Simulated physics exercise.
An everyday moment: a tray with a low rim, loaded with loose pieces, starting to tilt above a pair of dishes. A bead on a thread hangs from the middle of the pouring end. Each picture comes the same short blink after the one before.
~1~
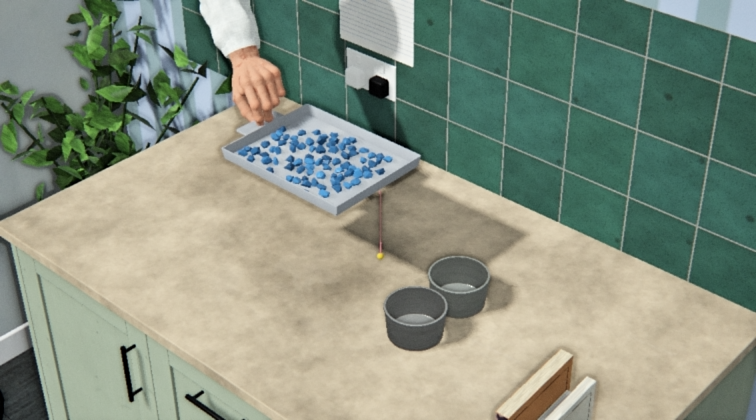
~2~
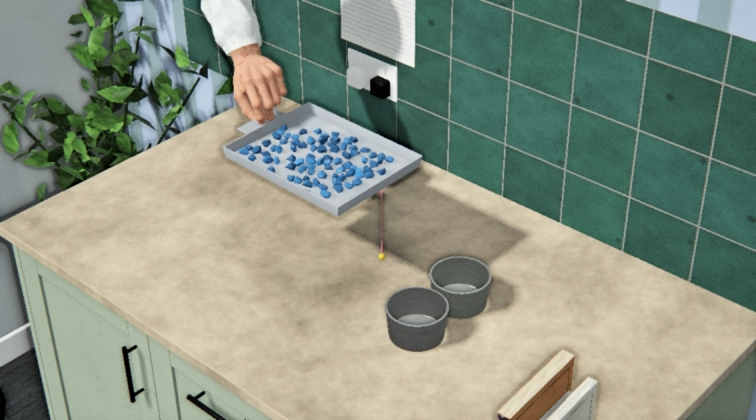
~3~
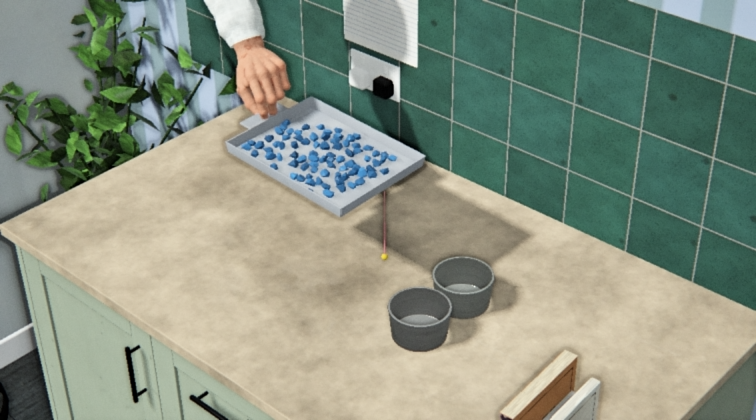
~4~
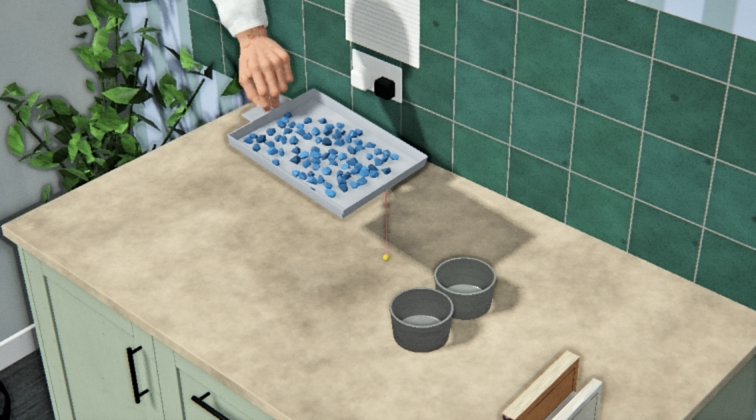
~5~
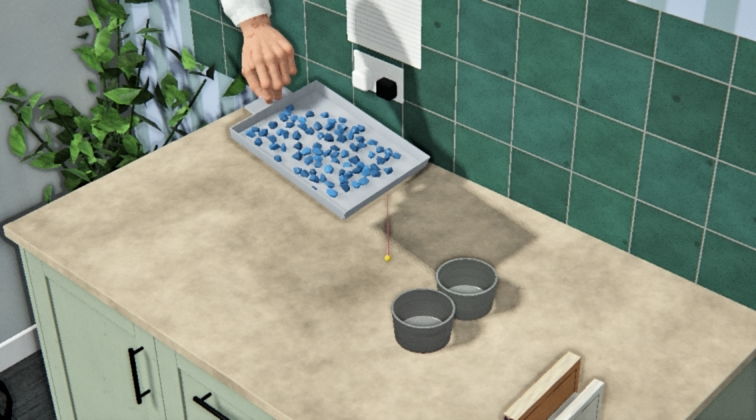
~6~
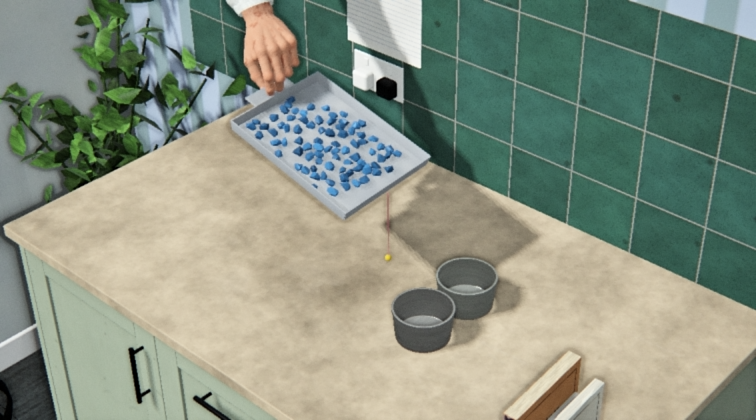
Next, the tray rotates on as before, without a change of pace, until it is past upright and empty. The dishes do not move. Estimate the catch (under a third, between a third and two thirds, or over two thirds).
They take less than a third between them.
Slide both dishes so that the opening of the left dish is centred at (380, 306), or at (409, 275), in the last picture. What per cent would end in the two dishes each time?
Roughly 80 per cent, and 30 per cent.
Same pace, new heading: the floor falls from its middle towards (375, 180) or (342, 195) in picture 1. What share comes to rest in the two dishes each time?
Roughly 20 per cent, and 0 per cent.
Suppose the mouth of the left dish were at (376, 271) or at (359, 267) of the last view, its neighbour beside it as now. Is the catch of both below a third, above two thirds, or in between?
In turn: Under a third; under a third.
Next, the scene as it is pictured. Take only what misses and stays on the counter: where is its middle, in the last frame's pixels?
Near (382, 321).
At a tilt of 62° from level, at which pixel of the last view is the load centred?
Close to (371, 182).
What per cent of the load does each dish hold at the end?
Left dish: 20 %, right dish: 0 %.
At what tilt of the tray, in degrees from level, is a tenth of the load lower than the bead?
Around 75° of tilt.
Soon after the last picture, tray tipped steeply; nearly all on the tray; a stray few in the air.
A little later, tray tipped past a quarter turn; about a third on the tray; a small part in the left dish; a stray few in the right dish; about a quarter outside both; about a quarter in the air.
Later still, tray tipped past a quarter turn; about a quarter in the left dish; a stray few in the right dish; most outside both.
At rest, tray tipped past a quarter turn; about a quarter in the left dish; a stray few in the right dish; most outside both.
